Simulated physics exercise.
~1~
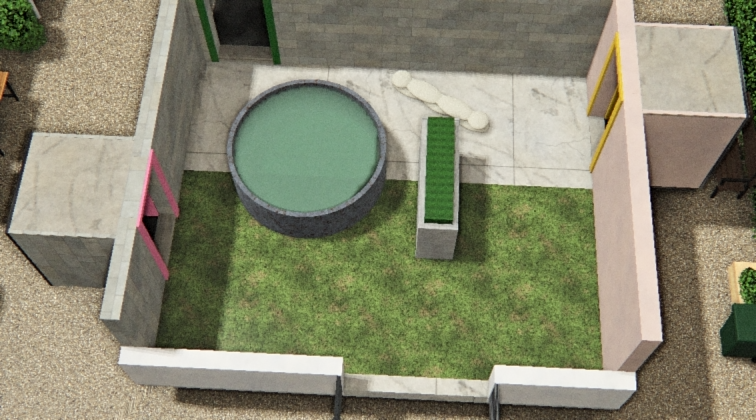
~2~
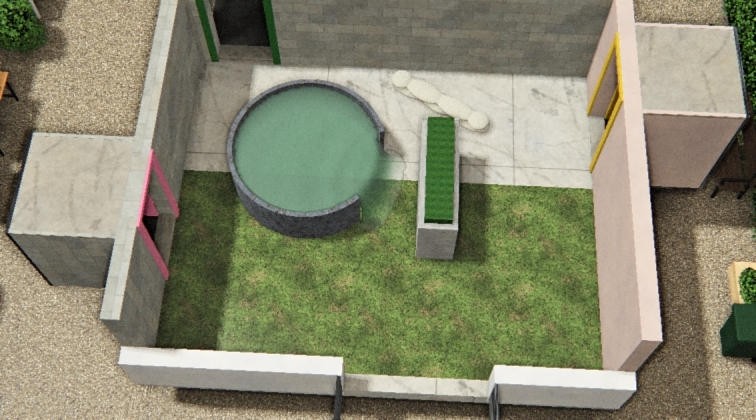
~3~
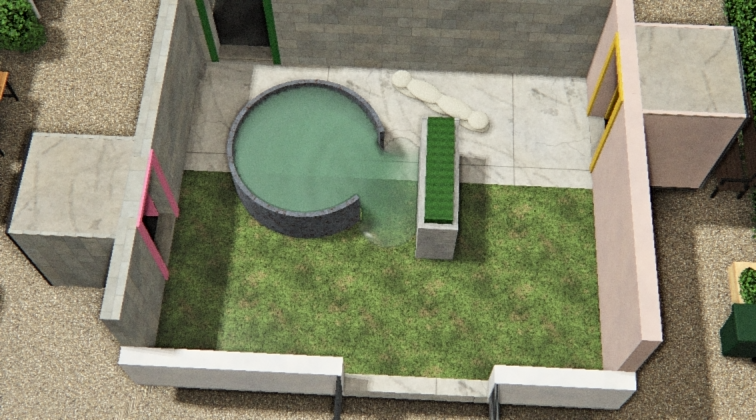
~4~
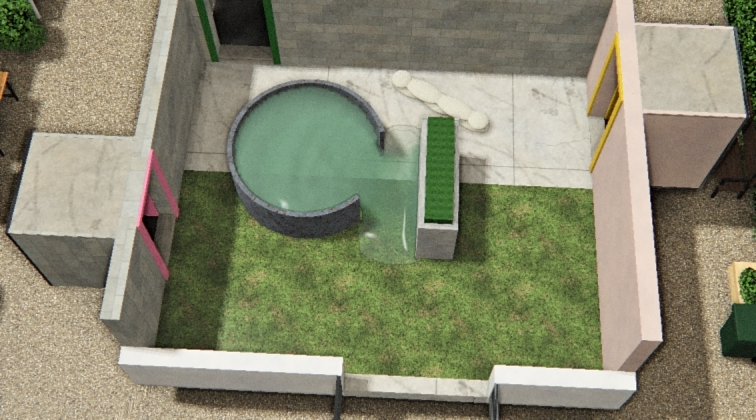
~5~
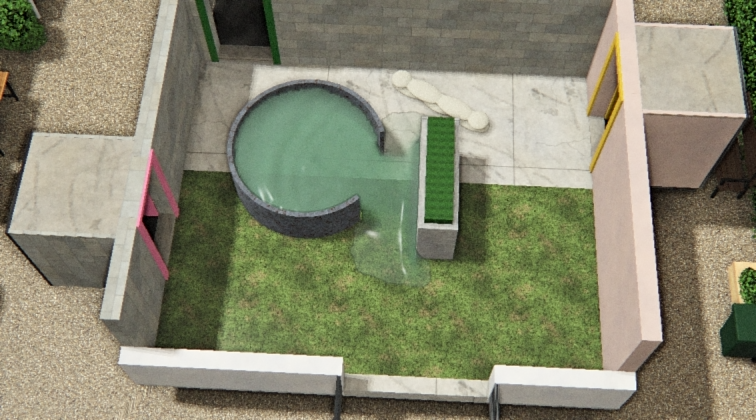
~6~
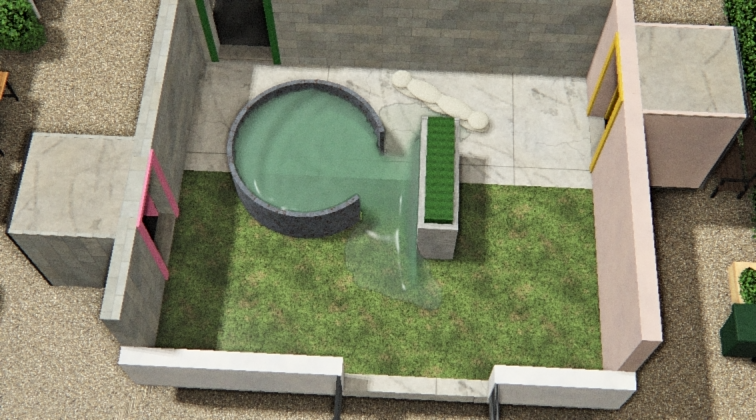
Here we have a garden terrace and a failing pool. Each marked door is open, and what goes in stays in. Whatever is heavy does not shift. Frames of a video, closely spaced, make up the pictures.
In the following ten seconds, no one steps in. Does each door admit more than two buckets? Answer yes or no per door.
Answers: The pink door: No; the green door: No; the yellow door: No.
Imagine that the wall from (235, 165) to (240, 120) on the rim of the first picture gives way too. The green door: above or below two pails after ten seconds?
After that, green door tops the limit.
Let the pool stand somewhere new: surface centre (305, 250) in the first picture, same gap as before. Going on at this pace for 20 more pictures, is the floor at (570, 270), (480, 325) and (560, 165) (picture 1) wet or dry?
Spot by spot, in the order asked: Swamped, swamped, swamped.
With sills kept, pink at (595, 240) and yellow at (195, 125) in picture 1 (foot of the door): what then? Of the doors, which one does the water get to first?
First: The door marked green.
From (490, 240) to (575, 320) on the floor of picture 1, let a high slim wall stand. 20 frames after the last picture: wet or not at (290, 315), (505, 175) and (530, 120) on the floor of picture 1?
Taking them in order, I'd say soaked, soaked and parched.
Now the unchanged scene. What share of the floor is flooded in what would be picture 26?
Some 70 in a hundred.
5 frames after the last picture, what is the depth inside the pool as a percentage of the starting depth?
Some 66 per cent.
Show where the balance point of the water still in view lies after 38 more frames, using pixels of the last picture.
At about (329, 204).
A moment on, water covers 25 % of the floor; the pink door not reached, the green door not reached, the yellow door not reached.
Next, water covers 45 % of the floor; the pink door not reached, the green door wet at the sill, nothing in, the yellow door not reached.
Then, water covers 70 % of the floor; the pink door not reached, the green door wet at the sill, nothing in, the yellow door not reached.
Later, water covers 95 % of the floor; the pink door wet at the sill, nothing in, the green door under two buckets in, the yellow door wet at the sill, nothing in.
In the end, water covers 95 % of the floor; the pink door wet at the sill, nothing in, the green door under two buckets in, the yellow door under two buckets in.
